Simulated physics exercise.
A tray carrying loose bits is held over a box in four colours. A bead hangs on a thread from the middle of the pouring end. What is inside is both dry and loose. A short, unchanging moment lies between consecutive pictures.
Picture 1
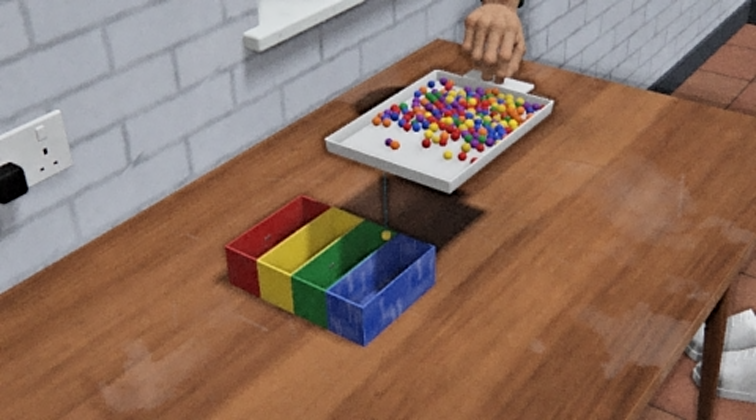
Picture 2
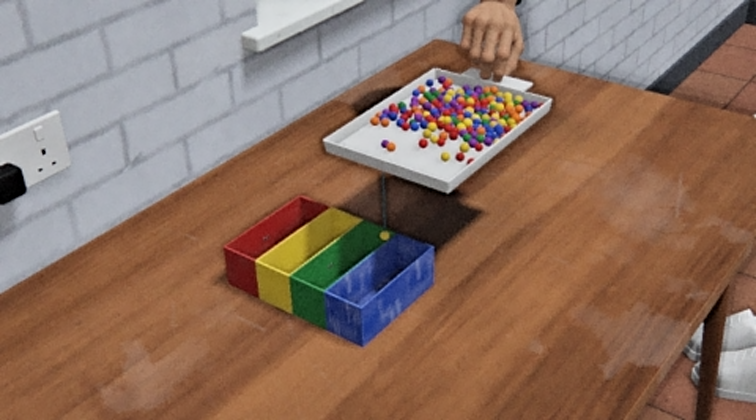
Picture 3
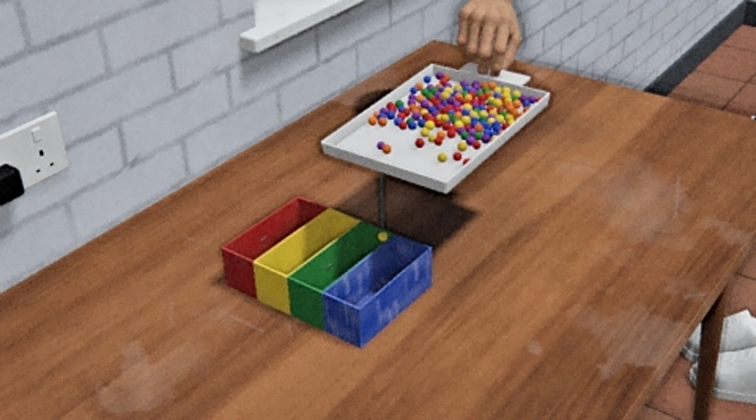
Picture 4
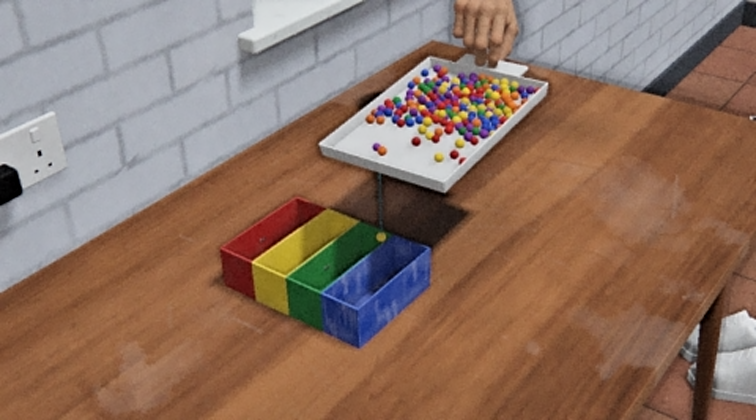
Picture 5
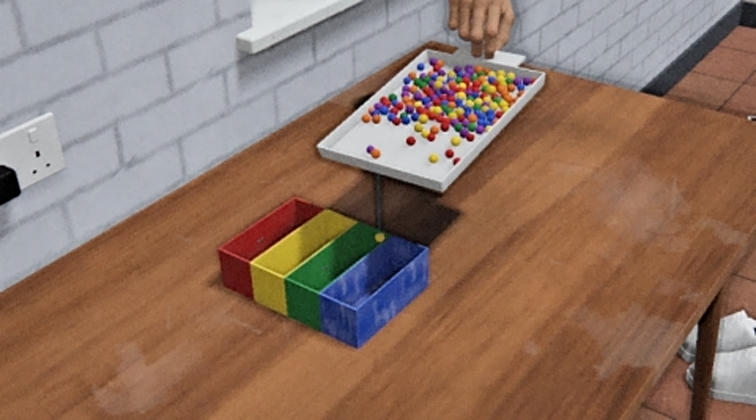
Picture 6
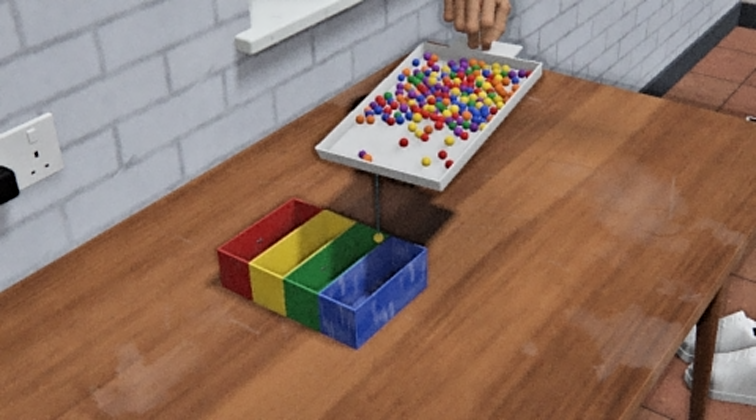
The video shows a hand holding a white tray of colourful round beads above a red, yellow, green and blue box on a wooden table, gradually tilting it slightly toward its left front corner as the beads begin shifting down the tray.
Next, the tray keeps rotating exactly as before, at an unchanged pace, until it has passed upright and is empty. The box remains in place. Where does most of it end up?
Most ends up in the yellow cell.
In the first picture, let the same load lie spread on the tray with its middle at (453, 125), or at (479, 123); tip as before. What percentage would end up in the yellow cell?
Around 50 then around 50 per cent.
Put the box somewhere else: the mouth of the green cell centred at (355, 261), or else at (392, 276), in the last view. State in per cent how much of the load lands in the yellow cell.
About 50 per cent, then about 20 per cent.
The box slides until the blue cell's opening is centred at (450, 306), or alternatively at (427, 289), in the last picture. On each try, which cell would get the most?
In order of the tries: The red cell and red.
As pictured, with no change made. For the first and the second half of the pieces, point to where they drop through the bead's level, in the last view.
Roughly (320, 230) first, then roughly (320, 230).
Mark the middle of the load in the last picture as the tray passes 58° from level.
Around (364, 133).
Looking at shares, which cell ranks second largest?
That green cell.
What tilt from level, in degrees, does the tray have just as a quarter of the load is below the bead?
Somewhere around 80 degrees.
Soon, tray tipped steeply; most on the tray; a stray few in the yellow cell; a stray few in the blue cell; a stray few in the green cell; a stray few in the red cell; a stray few falling or outside the box.
A while on, tray tipped right over; a small part on the tray; about a third in the yellow cell; about a quarter in the green cell; a small part in the blue cell; a small part in the red cell; a small part falling or outside the box.
Towards the end, tray tipped past a quarter turn; about half in the yellow cell; about a quarter in the green cell; a small part in the blue cell; a small part in the red cell; a stray few falling or outside the box.
Finally, tray tipped past a quarter turn; about half in the yellow cell; about a quarter in the green cell; a small part in the blue cell; a small part in the red cell; a stray few outside the box.
